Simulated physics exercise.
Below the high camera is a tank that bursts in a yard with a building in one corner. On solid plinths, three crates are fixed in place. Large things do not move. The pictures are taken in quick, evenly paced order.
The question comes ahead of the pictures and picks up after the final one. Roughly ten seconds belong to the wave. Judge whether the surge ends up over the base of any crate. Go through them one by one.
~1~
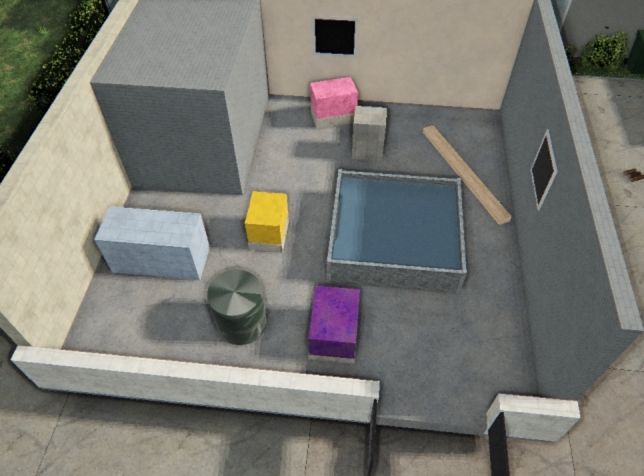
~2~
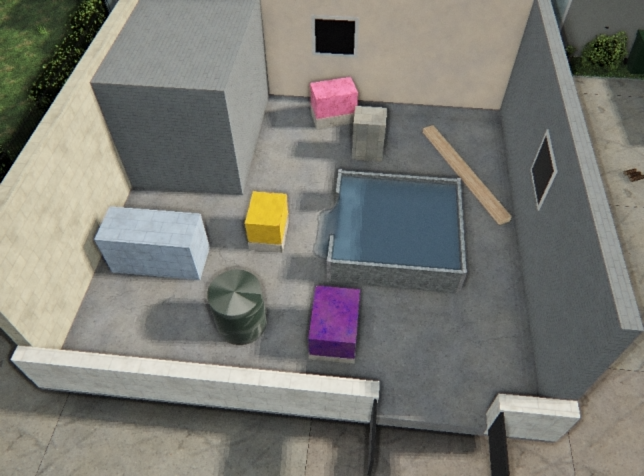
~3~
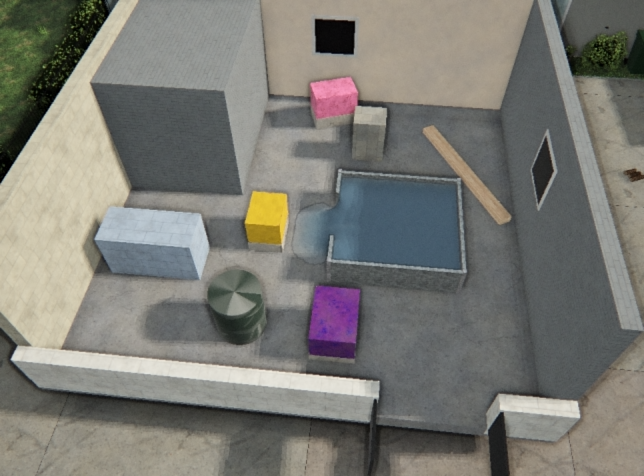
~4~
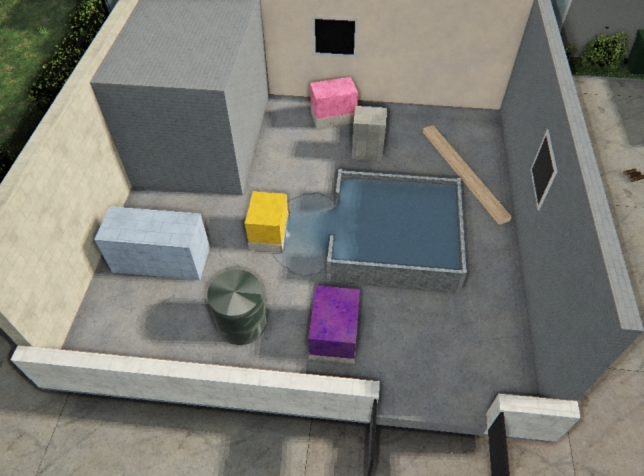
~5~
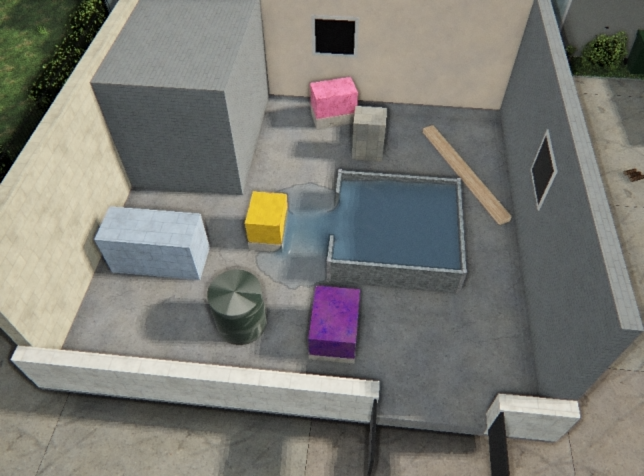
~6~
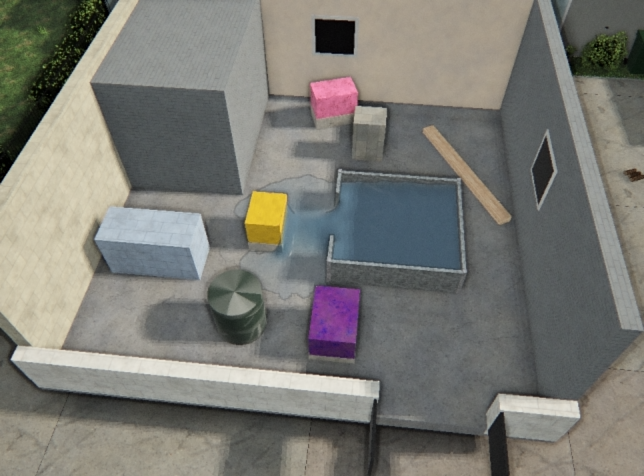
The pink crate is left dry. The yellow crate is left wet. The purple crate is left dry.
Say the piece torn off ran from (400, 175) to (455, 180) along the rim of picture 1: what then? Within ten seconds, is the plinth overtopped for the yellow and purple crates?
The yellow one is not reached; the purple one is not reached.
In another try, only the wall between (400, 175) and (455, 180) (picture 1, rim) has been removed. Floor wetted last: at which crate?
It's the purple-painted one.
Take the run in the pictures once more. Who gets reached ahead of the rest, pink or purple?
That's the crate marked purple.
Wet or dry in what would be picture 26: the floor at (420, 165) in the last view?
Answer: No flooding.
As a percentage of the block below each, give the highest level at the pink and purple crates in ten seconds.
Respectively 60 % and 70 %.
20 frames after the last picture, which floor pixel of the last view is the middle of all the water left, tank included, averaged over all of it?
Centre of the water: Near (333, 232).
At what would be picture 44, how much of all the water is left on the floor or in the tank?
About 100 per cent.
A moment on, water covers 15 % of the floor; the pink crate not reached, the yellow crate water round its plinth, the purple crate water round its plinth.
Next, water covers 30 % of the floor; the pink crate water round its plinth, the yellow crate water round its plinth, the purple crate water round its plinth.
Then, water covers 55 % of the floor; the pink crate water round its plinth, the yellow crate water round its plinth, the purple crate water round its plinth.
Later, water covers 80 % of the floor; the pink crate water round its plinth, the yellow crate water round its plinth, the purple crate water round its plinth.
In the end, water covers 95 % of the floor; the pink crate stayed above the water, the yellow crate was topped, the purple crate stayed above the water.
